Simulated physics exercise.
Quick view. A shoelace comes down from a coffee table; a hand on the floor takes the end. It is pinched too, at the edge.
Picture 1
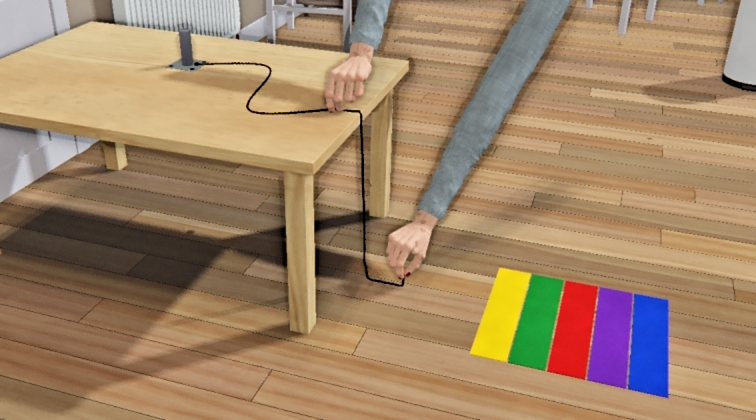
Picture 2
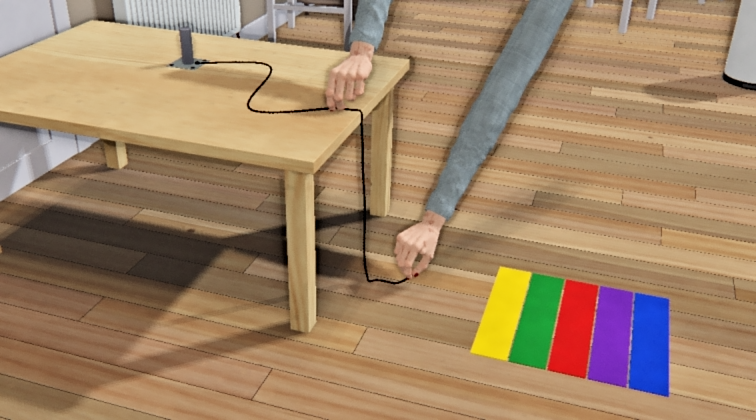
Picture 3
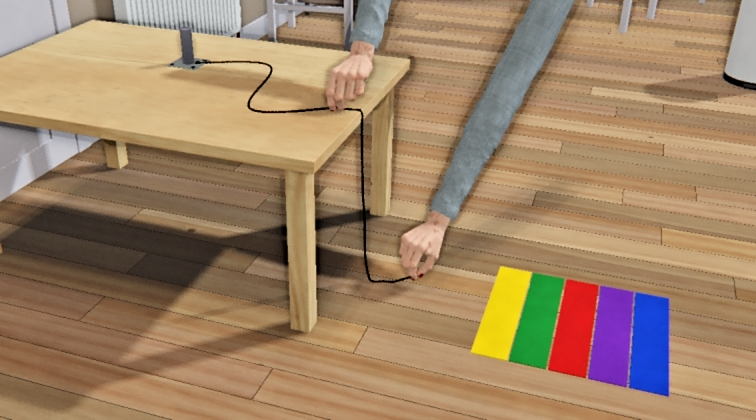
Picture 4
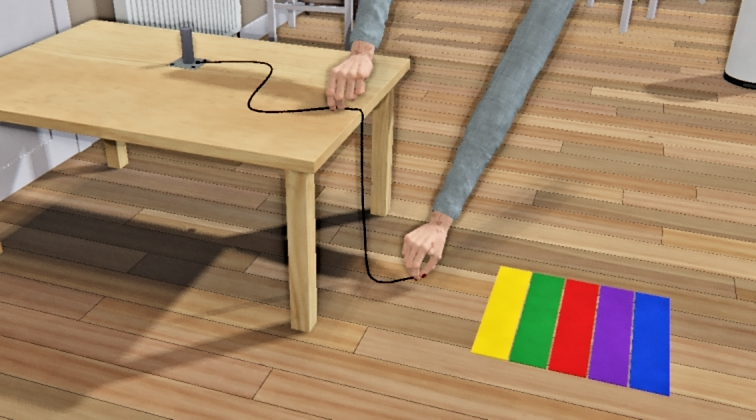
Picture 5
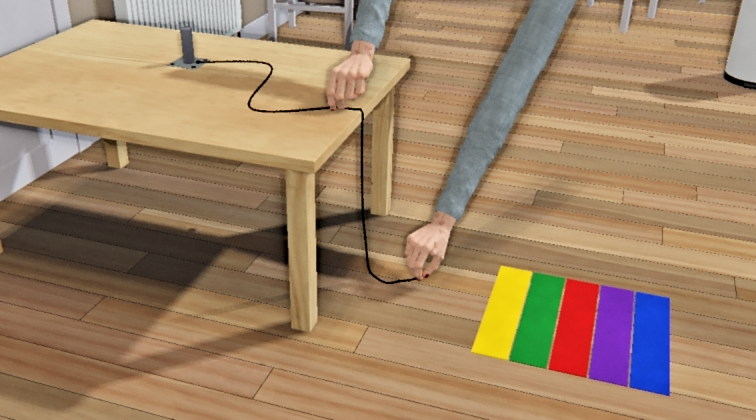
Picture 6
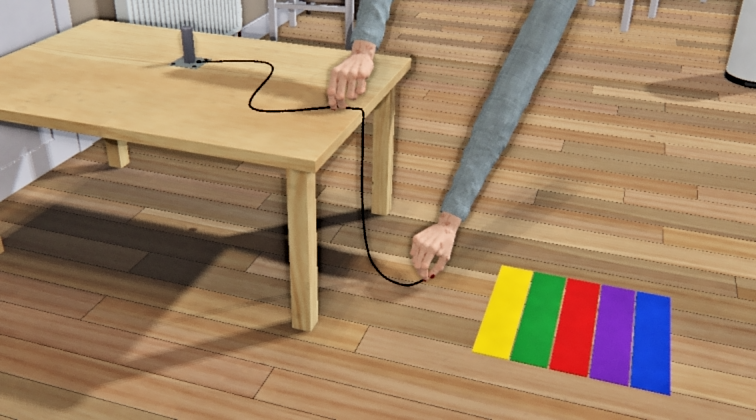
On a wooden floor beside a low table, one hand pinned a black lace at the table's edge while another hand drew its hanging end slightly right, toward a patch of coloured stripes.
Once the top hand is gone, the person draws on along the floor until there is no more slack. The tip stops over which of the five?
Over the blue strip.
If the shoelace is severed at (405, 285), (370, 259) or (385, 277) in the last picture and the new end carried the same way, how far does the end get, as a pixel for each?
(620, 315), (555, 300), (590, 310).
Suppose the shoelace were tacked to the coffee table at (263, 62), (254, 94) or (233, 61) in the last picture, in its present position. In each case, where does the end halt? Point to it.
It ends up near (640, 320) the first time, (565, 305) the second and (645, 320) the third.
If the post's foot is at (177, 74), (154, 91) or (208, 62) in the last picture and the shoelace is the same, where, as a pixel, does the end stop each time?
First (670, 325), then (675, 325), and last (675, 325).
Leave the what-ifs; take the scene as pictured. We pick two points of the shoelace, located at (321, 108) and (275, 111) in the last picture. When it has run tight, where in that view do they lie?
First: (426, 141). Second: (390, 115).
Early on, end near (575, 306); over red.
Midway, end near (626, 316); over purple.
At the end of the slack, end near (657, 322); over blue. It gets as far as the blue strip.
